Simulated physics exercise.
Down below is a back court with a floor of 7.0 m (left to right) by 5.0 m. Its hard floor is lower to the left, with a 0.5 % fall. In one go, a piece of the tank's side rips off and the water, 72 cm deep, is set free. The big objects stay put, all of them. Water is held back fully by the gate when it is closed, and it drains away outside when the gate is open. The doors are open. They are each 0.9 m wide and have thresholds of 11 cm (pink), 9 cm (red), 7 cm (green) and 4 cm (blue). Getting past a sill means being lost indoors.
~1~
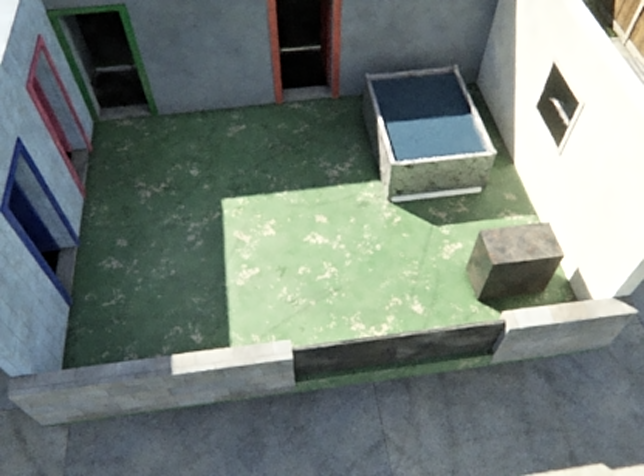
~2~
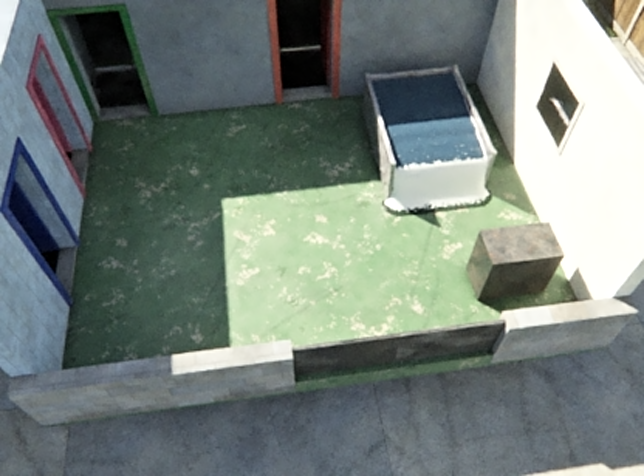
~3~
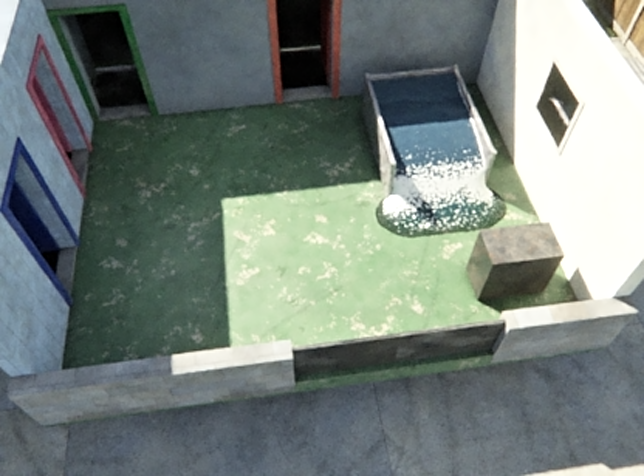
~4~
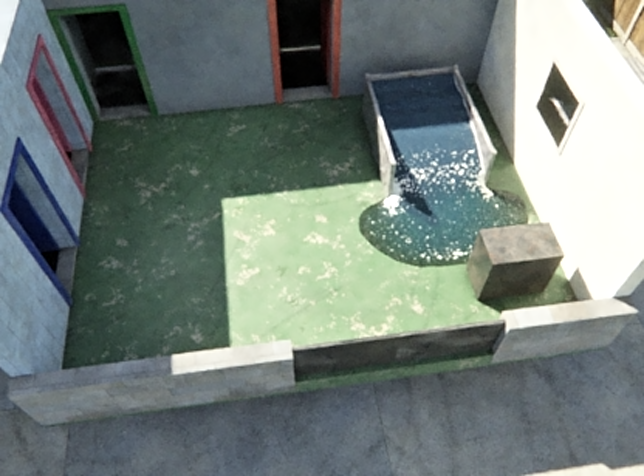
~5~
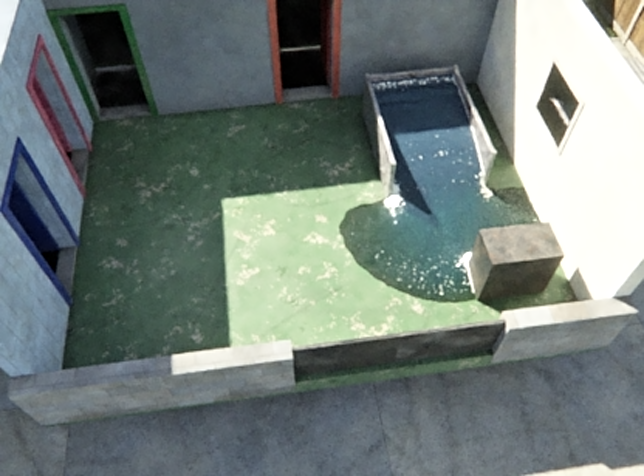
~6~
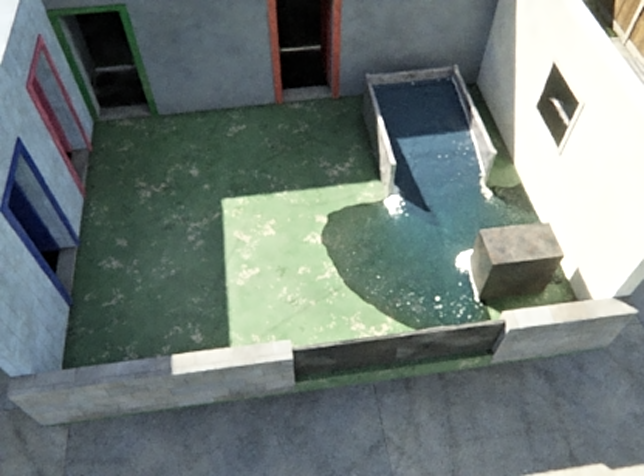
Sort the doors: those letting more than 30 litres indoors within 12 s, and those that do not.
The pink door is among those that do not; the red door is among those that do not; the green door is among those letting more in; the blue door is among those letting more in.
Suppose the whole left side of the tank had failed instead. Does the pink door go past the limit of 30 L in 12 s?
In that case, pink door: More than that.
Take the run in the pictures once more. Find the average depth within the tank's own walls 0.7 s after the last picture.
34 cm.
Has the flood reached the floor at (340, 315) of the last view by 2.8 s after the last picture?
Looks like it's submerged.
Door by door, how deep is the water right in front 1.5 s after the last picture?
Readings (cm): Pink = 0; red = 0; green = 0; blue = 0.
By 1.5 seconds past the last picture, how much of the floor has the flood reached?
Close to 35 in a hundred parts are wet.
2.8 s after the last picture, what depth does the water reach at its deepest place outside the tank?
Max depth: About 26 centimetres.
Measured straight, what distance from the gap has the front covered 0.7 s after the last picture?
Some 3.6 m out.
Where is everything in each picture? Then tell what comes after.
The first frame shows still water, 72 cm deep, in the tank at (426, 116).
In the second frame, water pours out at (438, 180) and has run 0.8 m, to (487, 191); typically 9 cm deep outside, 72 cm at the tank's back.
In the third frame, water pours out at (437, 183) and has run 1.0 m, to a hidden place; typically 12 cm deep outside, 72 cm at the tank's back.
In the fourth frame, water pours out at (437, 184) and has run 1.4 m, to (406, 259); typically 9 cm deep outside, 70 cm at the tank's back.
In the fifth frame, water pours out at (437, 185) and has run 1.9 m, to (456, 297); typically 8 cm deep outside, 63 cm at the tank's back.
In the sixth frame, water pours out at (437, 185) and has run 2.5 m, to a hidden place; typically 6 cm deep outside, 61 cm at the tank's back.
Then, 0.7 s after the last picture water covers 25 % of the floor and is deepest (43 cm) near (476, 257); pink door not reached, red door not reached, green door not reached, blue door not reached.
Then, 1.5 s after the last picture water covers 35 % of the floor and is deepest (36 cm) near (582, 325); pink door not reached, red door not reached, green door not reached, blue door not reached.
Then, 2.8 s after the last picture water covers 55 % of the floor and is deepest (26 cm) near (59, 397); pink door not reached, red door not reached, green door not reached, blue door 10 cm at the sill, 3 L in.
Then, 6.3 s after the last picture water covers 95 % of the floor and is deepest (18 cm) near (94, 128); pink door 8 cm at the sill, 0 L in, red door 5 cm at the sill, 0 L in, green door 16 cm at the sill, 37 L in, blue door 11 cm at the sill, 103 L in.
Then, 11.3 s after the last picture water covers 100 % of the floor and is deepest (8 cm) near (73, 286); pink door 8 cm at the sill, 5 L in, red door 8 cm at the sill, 0 L in, green door 8 cm at the sill, 135 L in, blue door 8 cm at the sill, 166 L in.
